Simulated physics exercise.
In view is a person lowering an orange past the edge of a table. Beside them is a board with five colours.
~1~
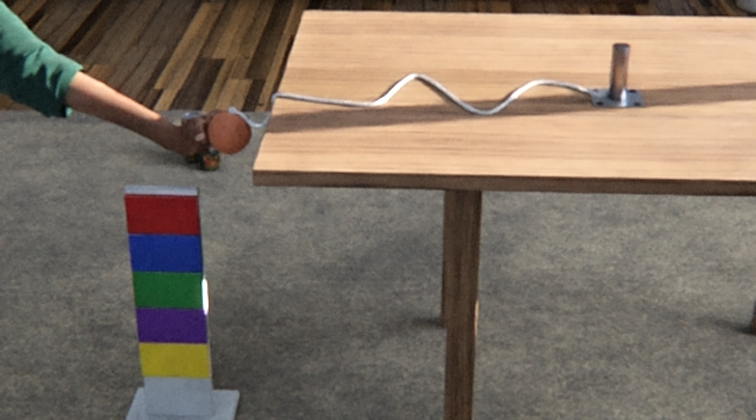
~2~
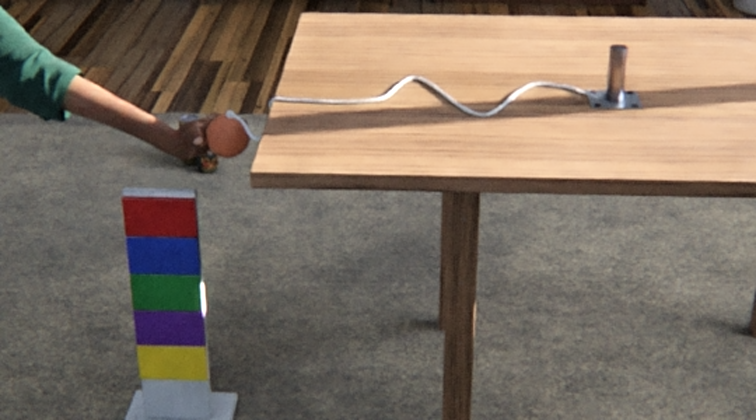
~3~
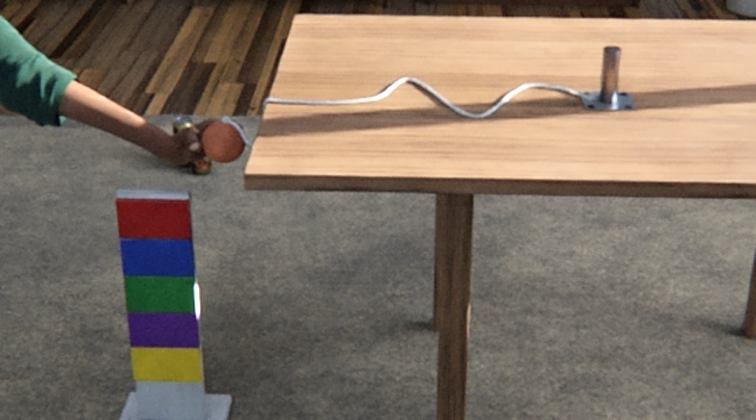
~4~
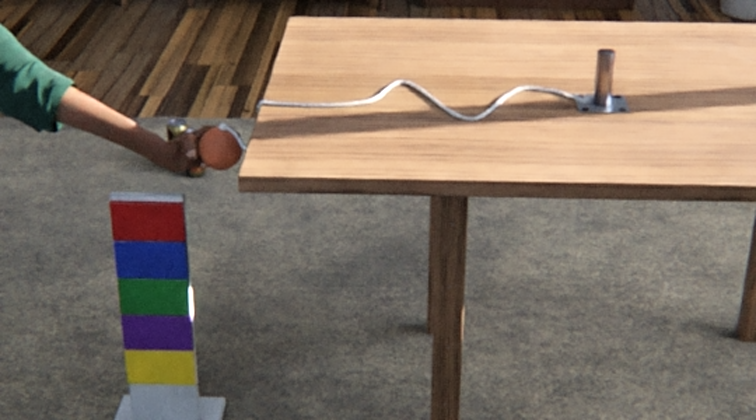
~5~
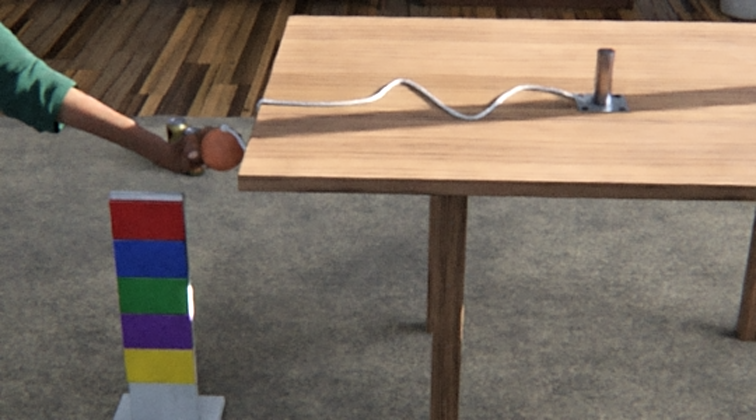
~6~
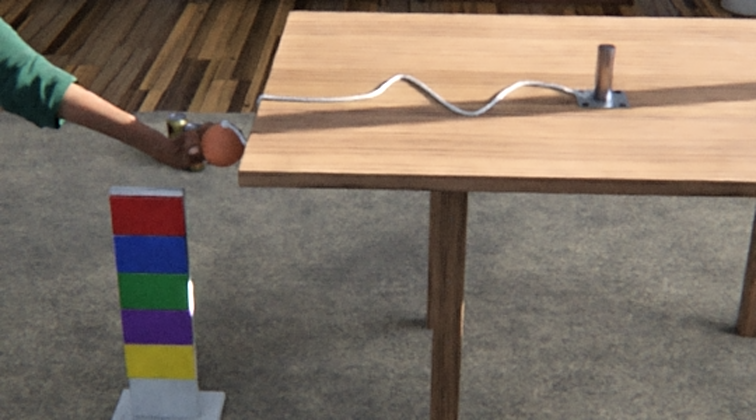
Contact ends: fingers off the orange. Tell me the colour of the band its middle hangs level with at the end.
Purple.
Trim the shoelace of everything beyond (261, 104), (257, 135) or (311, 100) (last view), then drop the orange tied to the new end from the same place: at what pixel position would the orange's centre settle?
One spot per try: (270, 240), (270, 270), and (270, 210).
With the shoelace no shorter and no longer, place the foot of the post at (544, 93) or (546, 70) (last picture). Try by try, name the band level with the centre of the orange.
In turn, yellow and then yellow.
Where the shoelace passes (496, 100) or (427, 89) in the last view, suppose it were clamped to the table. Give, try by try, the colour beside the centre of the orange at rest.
Taking the two tries in turn, you'd get green and then blue.
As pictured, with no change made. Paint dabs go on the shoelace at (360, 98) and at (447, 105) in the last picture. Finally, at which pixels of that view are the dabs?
First: (264, 147). Second: (374, 95).
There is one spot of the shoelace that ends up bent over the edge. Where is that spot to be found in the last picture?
Near (390, 82).
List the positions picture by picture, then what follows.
Orange (230, 133); red (162, 216); blue (165, 254); green (168, 291); purple (171, 327); yellow (174, 361), in the first frame.
Orange (228, 136); shoelace through (557, 86) (498, 109) (441, 92) (389, 95) (292, 100), in the second frame.
Orange (224, 142), in the third frame.
Orange (221, 149); shoelace through (545, 91) (486, 114) (429, 96) (376, 99) (277, 104), in the fourth frame.
Orange (223, 150), in the fifth frame.
Orange (223, 146); shoelace through (545, 86) (486, 109) (429, 91) (376, 94) (277, 99), in the sixth frame.
Soon after, orange near (273, 301); level with green.
After that, orange near (290, 327); level with purple.
In the end, orange near (273, 330); level with purple. Its centre hangs level with the purple band.
